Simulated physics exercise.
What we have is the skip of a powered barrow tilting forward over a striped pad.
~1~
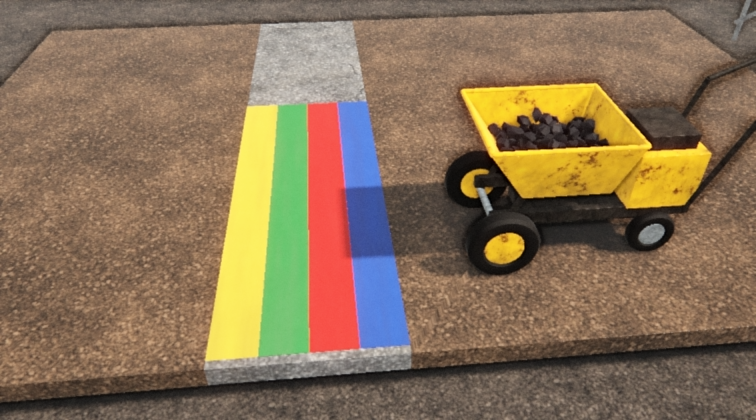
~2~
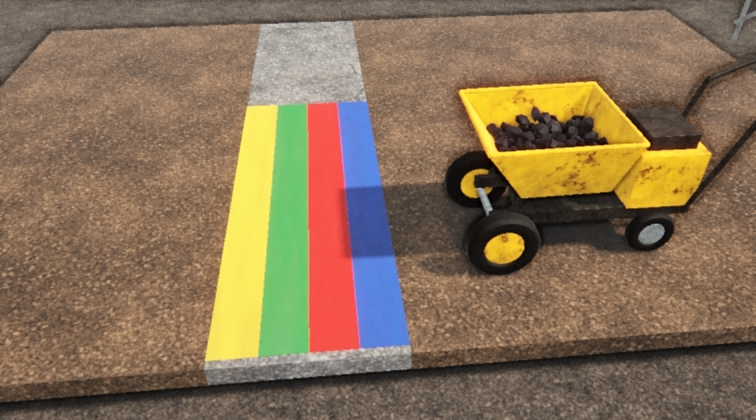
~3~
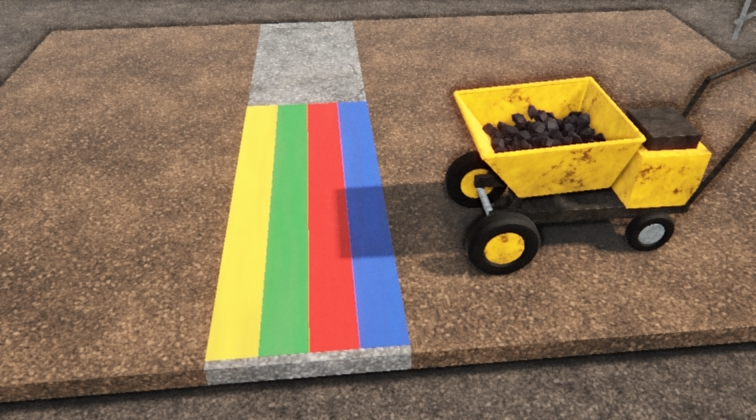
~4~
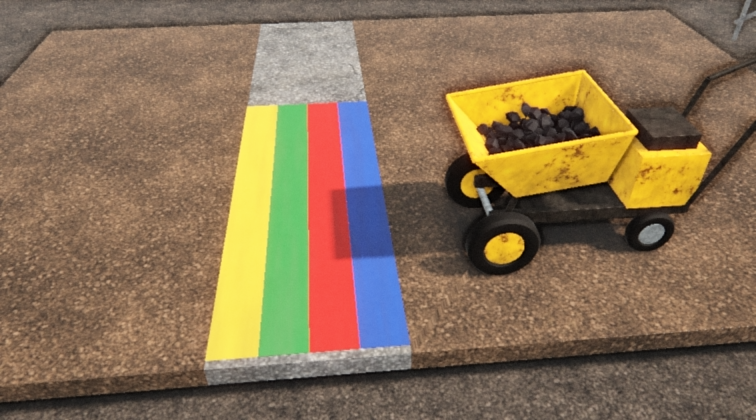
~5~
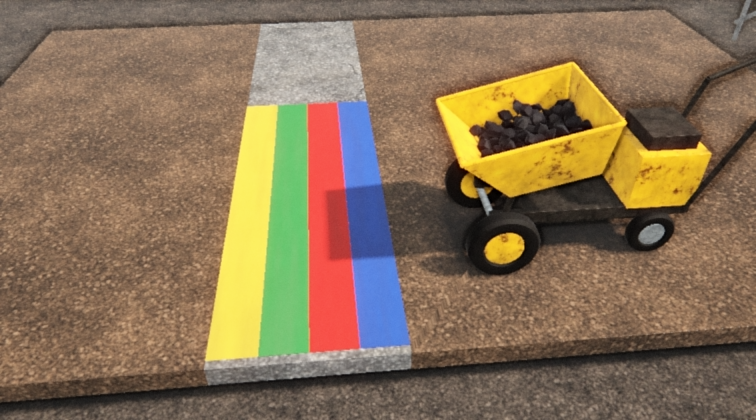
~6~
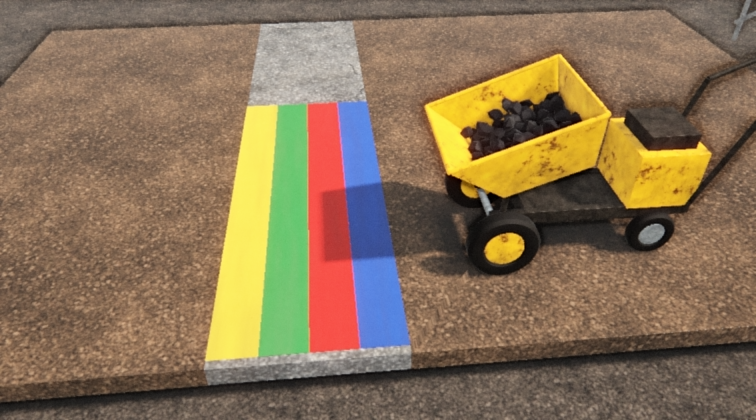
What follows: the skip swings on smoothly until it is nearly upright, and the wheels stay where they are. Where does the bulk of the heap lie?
The blue one gets the largest share.
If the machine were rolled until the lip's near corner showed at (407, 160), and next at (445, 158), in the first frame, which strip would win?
The first try: Green. The second: The red one.
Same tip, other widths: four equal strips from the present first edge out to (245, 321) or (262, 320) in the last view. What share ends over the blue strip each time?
Near 40 % and 40 %.
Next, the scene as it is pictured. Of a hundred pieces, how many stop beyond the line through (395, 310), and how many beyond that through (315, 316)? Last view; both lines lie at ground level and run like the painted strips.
Near 90 % and 20 %.
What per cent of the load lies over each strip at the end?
Blue strip near 50; red strip near 25; green strip near 15; yellow strip near 0.
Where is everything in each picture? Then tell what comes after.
In the first frame, lip of the skip at (493, 155), level; top of the load at (546, 143), lumps of coal; blue strip at (380, 307); red strip at (333, 310); green strip at (285, 314); yellow strip at (237, 317).
In the second frame, lip of the skip at (490, 156), tipped barely; top of the load at (559, 141).
In the third frame, lip of the skip at (484, 158), tipped barely; top of the load at (555, 138).
In the fourth frame, lip of the skip at (475, 161), tipped a little; top of the load at (549, 135).
In the fifth frame, lip of the skip at (463, 166), tipped a little; top of the load at (560, 128).
In the sixth frame, lip of the skip at (450, 173), tipped clearly; top of the load at (550, 123); blue strip at (380, 307); red strip at (333, 310); green strip at (285, 314); yellow strip at (237, 317).
Soon after the last picture, skip tipped steeply; all in the skip.
A little later, skip tipped right over; nearly all in the skip; a small part over the blue strip.
Later still, skip tipped right over; about half in the skip; about a quarter over the blue strip; about a quarter over the red strip; a small part over the green strip; a stray few over the yellow strip.
By the end, skip tipped right over; a small part in the skip; about half over the blue strip; about a quarter over the red strip; a small part over the green strip; a stray few over the yellow strip; a small part off the paint.
